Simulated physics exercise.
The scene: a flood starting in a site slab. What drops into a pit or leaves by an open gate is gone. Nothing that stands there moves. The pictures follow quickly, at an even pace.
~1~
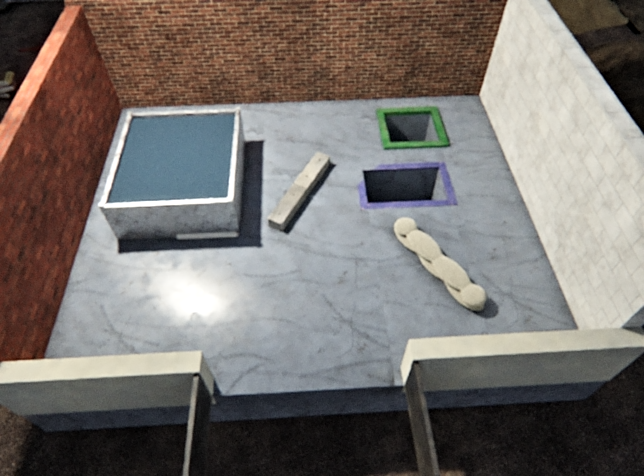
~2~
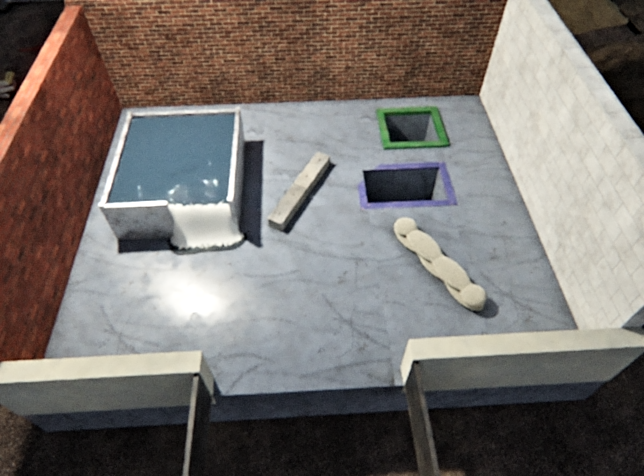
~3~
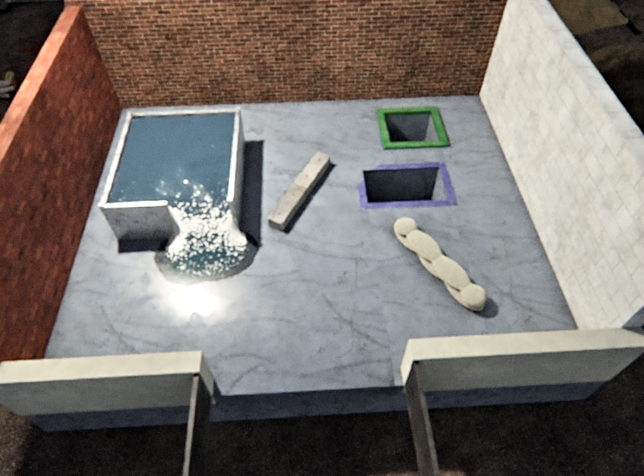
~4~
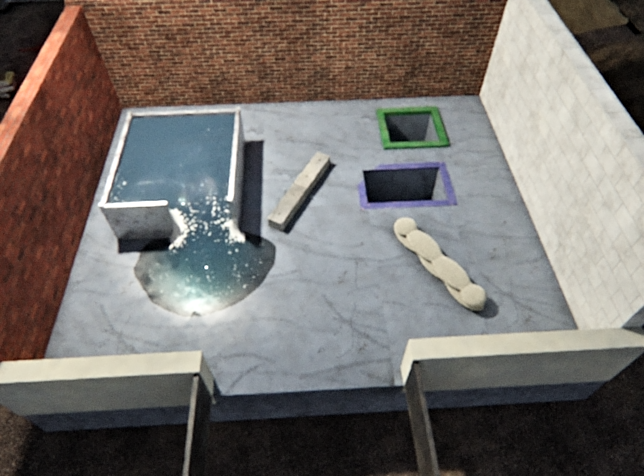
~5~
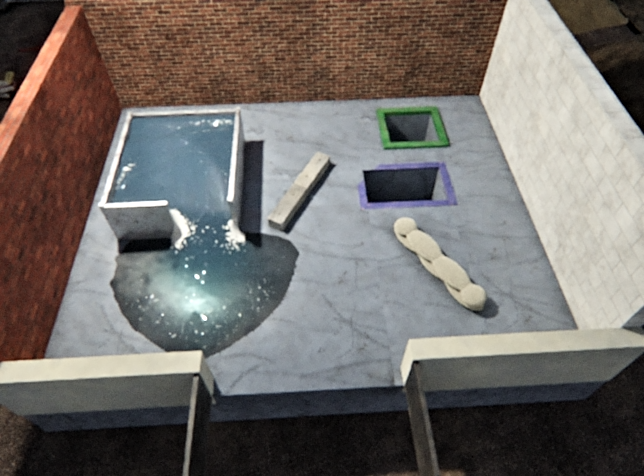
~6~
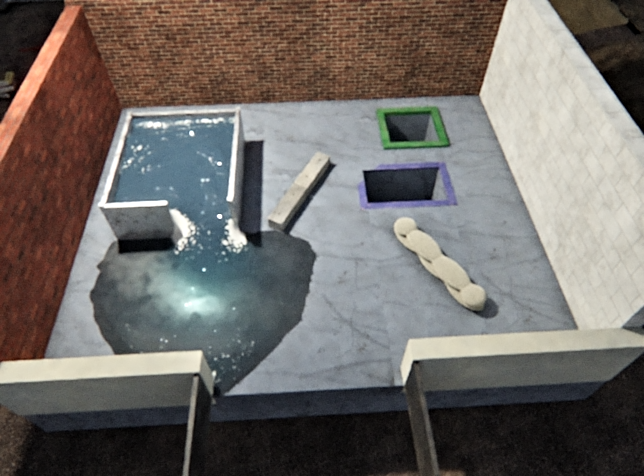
A pale tank of water on a marble-patterned slab opened at its front right corner, and water gushed out, spreading into a wide, dark pool toward the near wall while the twisted piece stayed still.
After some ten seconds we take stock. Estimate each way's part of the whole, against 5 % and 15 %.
The gate takes more than 15 %; the blue pit takes less than 5 %; the green pit takes less than 5 %.
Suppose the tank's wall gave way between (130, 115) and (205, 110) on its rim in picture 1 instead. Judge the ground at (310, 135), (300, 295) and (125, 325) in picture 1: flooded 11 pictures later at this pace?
As listed: Under water, no water, not flooded.
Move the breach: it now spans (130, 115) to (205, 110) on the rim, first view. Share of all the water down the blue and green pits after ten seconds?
Parts in a hundred: Blue 15, green 14.
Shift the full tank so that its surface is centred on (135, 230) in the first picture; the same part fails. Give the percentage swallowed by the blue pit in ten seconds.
Per cent: Blue 6.
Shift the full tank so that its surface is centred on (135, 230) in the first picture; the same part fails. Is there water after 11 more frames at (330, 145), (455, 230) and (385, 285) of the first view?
In that order: Not flooded, dry, flooded.
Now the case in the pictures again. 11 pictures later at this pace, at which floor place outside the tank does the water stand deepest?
Around (37, 386).
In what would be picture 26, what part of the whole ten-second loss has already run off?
Roughly 45 per cent.
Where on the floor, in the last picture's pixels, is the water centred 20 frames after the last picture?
I would point to (189, 242).
A moment on, water covers 25 % of the floor; the gate 3 %, the blue pit 0 %, the green pit 0 %.
Next, water covers 30 % of the floor; the gate 12 %, the blue pit 0 %, the green pit 0 %.
Then, water covers 40 % of the floor; the gate 23 %, the blue pit 0 %, the green pit 0 %.
Later, water covers 50 % of the floor; the gate 37 %, the blue pit 0 %, the green pit 0 %.
In the end, water covers 75 % of the floor; the gate 50 %, the blue pit 1 %, the green pit 0 %.
